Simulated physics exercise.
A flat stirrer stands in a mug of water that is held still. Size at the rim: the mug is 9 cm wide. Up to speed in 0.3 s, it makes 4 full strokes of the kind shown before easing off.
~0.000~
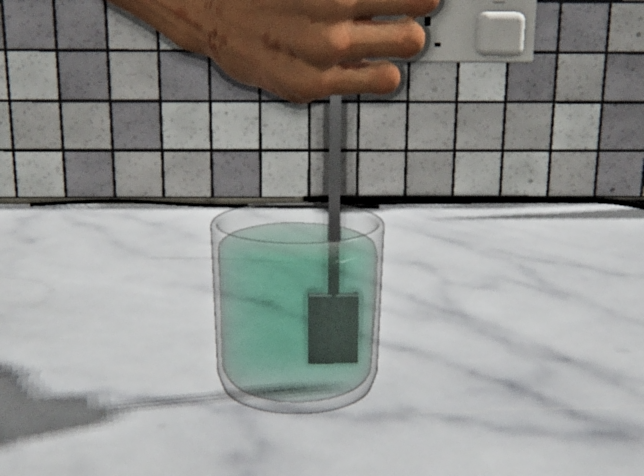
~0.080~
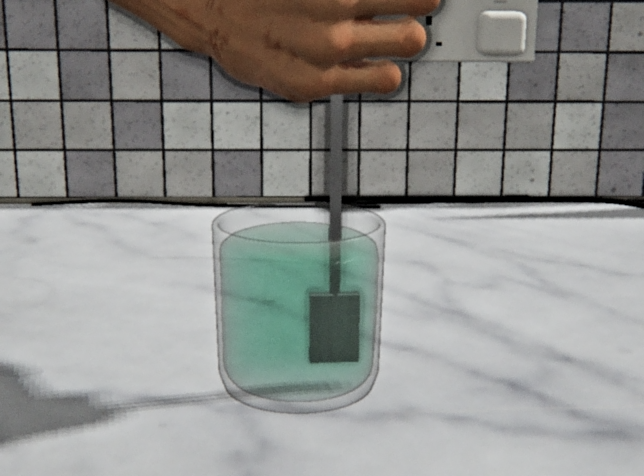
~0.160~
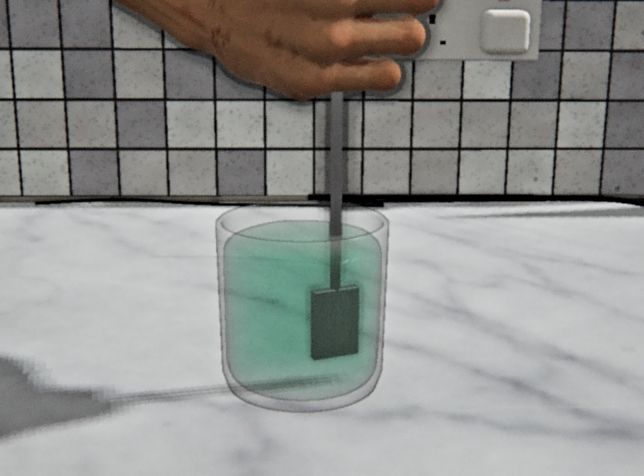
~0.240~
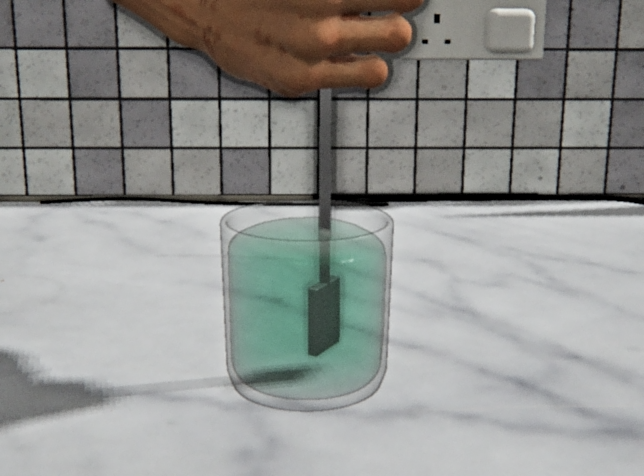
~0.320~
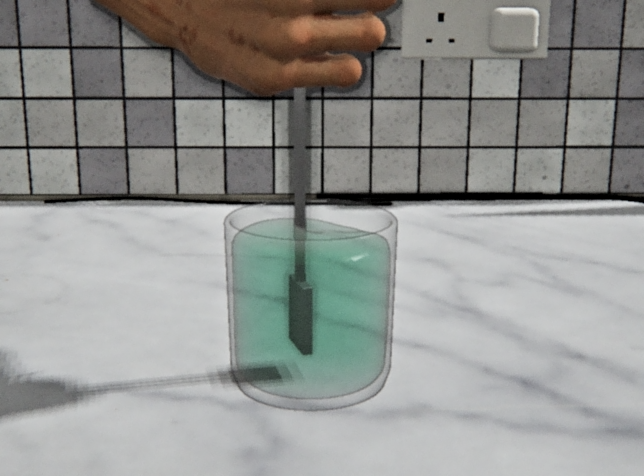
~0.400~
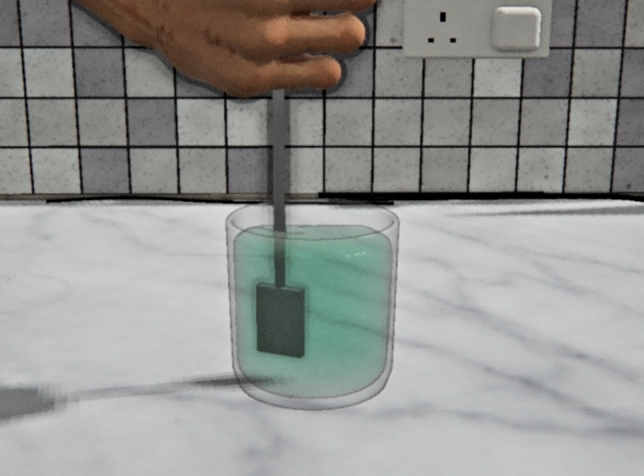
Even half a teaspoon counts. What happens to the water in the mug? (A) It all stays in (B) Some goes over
A.
Then, 0.96 s in, 0 ml is over the rim.
Then, 1.53 s in, 0 ml is over the rim.
Then, 2.10 s in, 0 ml is over the rim.
Then, 2.66 s in, 0 ml is over the rim.
Finally, 0 ml is over the rim.
